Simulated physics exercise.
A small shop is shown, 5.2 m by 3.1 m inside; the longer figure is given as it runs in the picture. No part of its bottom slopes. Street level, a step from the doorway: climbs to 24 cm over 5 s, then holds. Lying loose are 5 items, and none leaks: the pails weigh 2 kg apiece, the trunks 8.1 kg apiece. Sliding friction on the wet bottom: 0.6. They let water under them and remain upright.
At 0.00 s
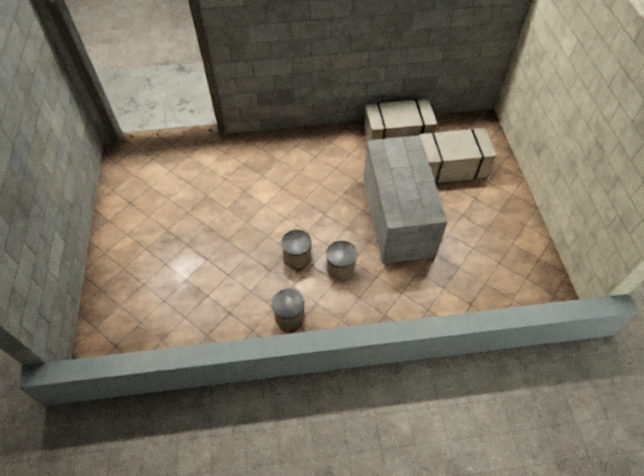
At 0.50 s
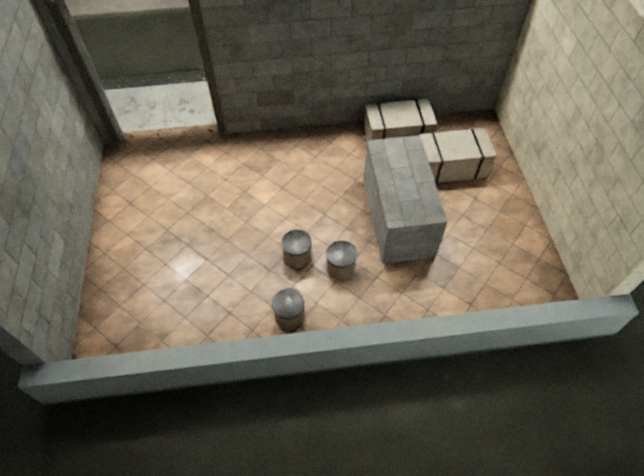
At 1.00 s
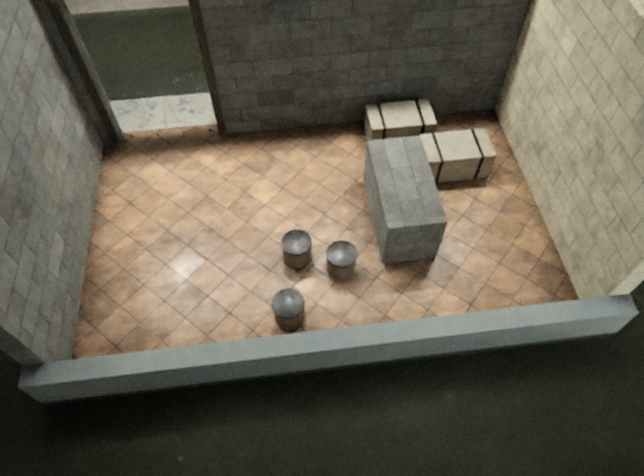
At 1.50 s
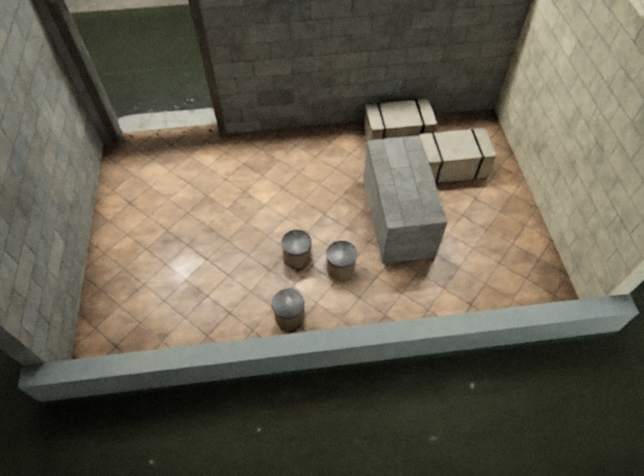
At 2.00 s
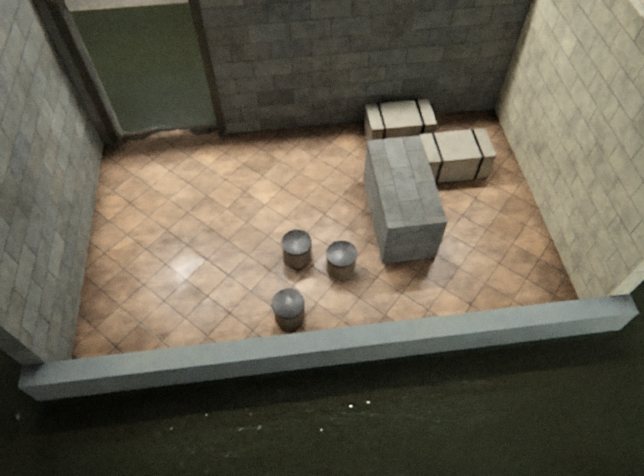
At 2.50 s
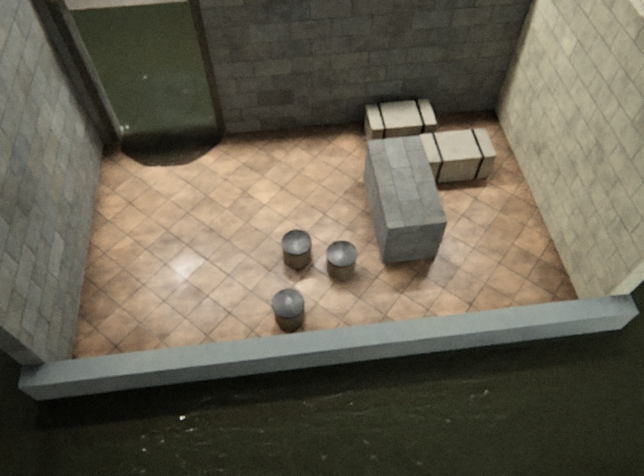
At the start, three dark pails and two strapped trunks sit around a grey block on the dry tiled floor of a small shop. Dark water covers the pavement outside and climbs at the doorway, then a small patch spreads inside over the tiles, while the objects stay still.
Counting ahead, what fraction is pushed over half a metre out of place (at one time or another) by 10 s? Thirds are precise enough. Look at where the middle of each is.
I'd put it at between one and two thirds.
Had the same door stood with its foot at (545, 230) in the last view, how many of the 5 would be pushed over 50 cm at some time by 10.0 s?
The answer then is 3.
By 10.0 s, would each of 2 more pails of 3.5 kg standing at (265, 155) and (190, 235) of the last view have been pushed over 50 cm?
Order as asked - inside the cutoff and beyond the cutoff.
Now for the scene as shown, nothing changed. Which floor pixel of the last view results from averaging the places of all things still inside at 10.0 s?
I'd say about (478, 180) in the last view.
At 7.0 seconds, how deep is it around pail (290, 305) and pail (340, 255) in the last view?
Some 4 cm at the first, some 5 cm at the second.
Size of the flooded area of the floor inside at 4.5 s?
About 6.0 m2.
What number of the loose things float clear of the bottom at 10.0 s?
Answer: 3.
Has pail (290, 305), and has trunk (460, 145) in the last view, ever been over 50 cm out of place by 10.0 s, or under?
Listed as asked: Outside the limit and inside the limit.
After 3.5 s 0 of 5 are over 50 cm from their spots; 0 afloat.
After 4.5 s 0 of 5 are over 50 cm from their spots; 0 afloat.
After 7.0 s 3 of 5 are over 50 cm from their spots; 3 afloat.
After 10.0 s 3 of 5 are over 50 cm from their spots, and 3 have been at some point; 3 afloat.
